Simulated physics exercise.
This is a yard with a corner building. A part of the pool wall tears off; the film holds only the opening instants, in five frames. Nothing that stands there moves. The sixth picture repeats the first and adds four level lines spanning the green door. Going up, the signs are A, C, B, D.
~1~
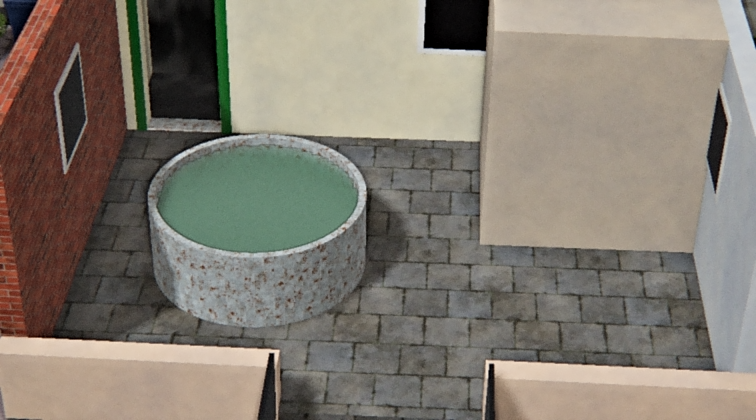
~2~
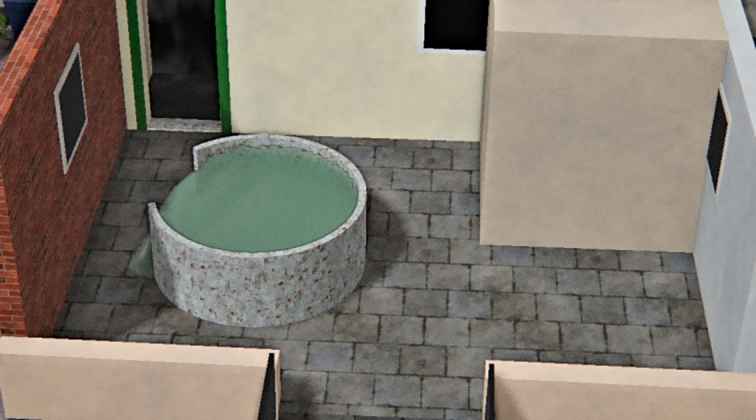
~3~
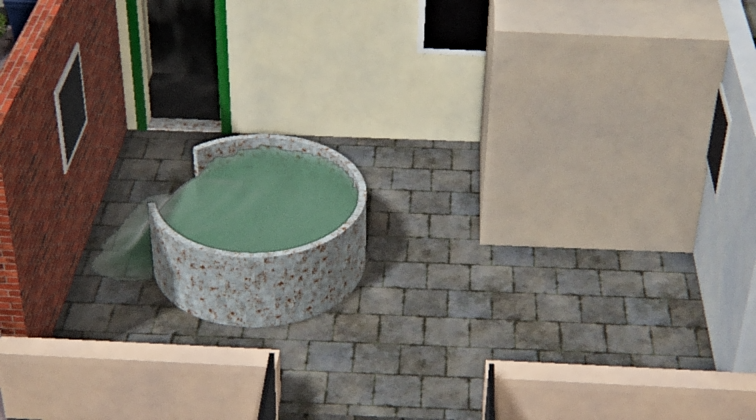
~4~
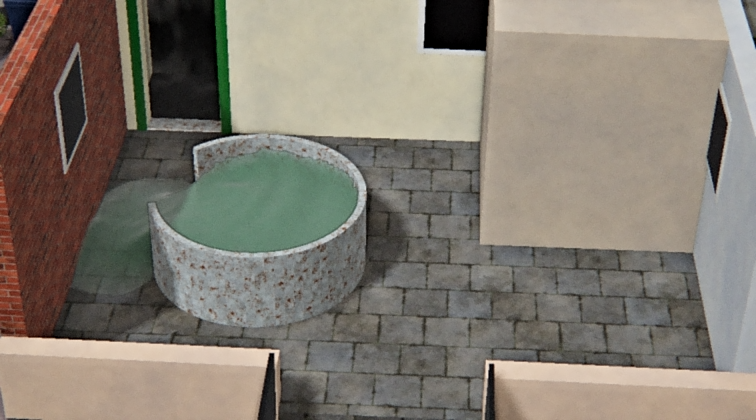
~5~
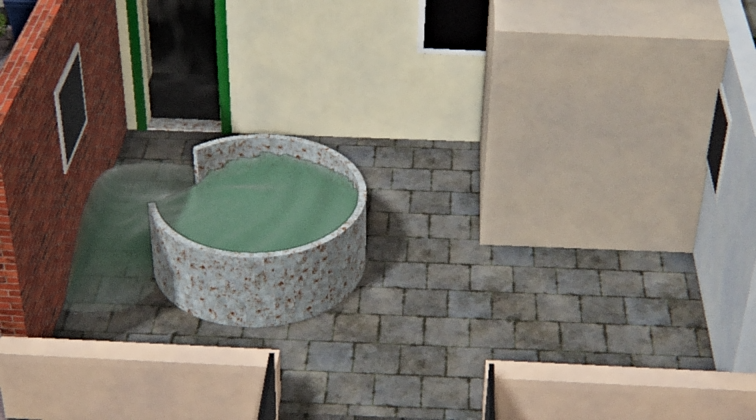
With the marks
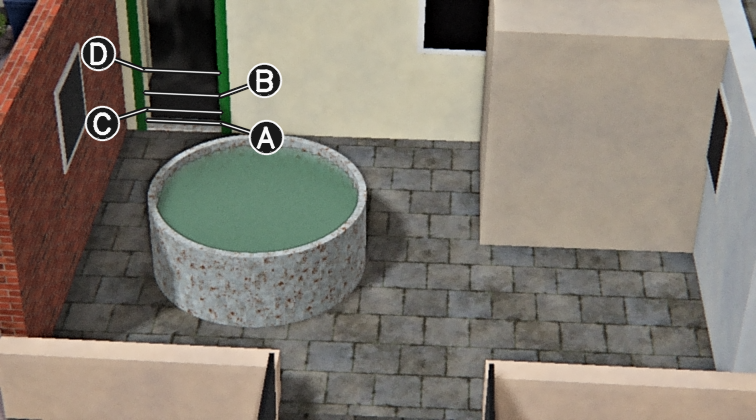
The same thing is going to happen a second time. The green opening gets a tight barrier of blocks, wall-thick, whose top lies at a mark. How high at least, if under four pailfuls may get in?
Go for B.
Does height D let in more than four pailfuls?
No, not at all.
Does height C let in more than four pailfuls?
Yes, it does.
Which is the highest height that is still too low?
That is height C.
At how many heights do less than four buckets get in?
Two.
On the marked copy, A at (184, 121); B at (182, 94); C at (183, 110); D at (181, 71); from the bottom up A, C, B, D.
For height A, dozens of bucketfuls pour in.
For height B, a splash gets over, under a bucket.
For height C, about 12 bucketfuls get in.
For height D, nothing gets over.
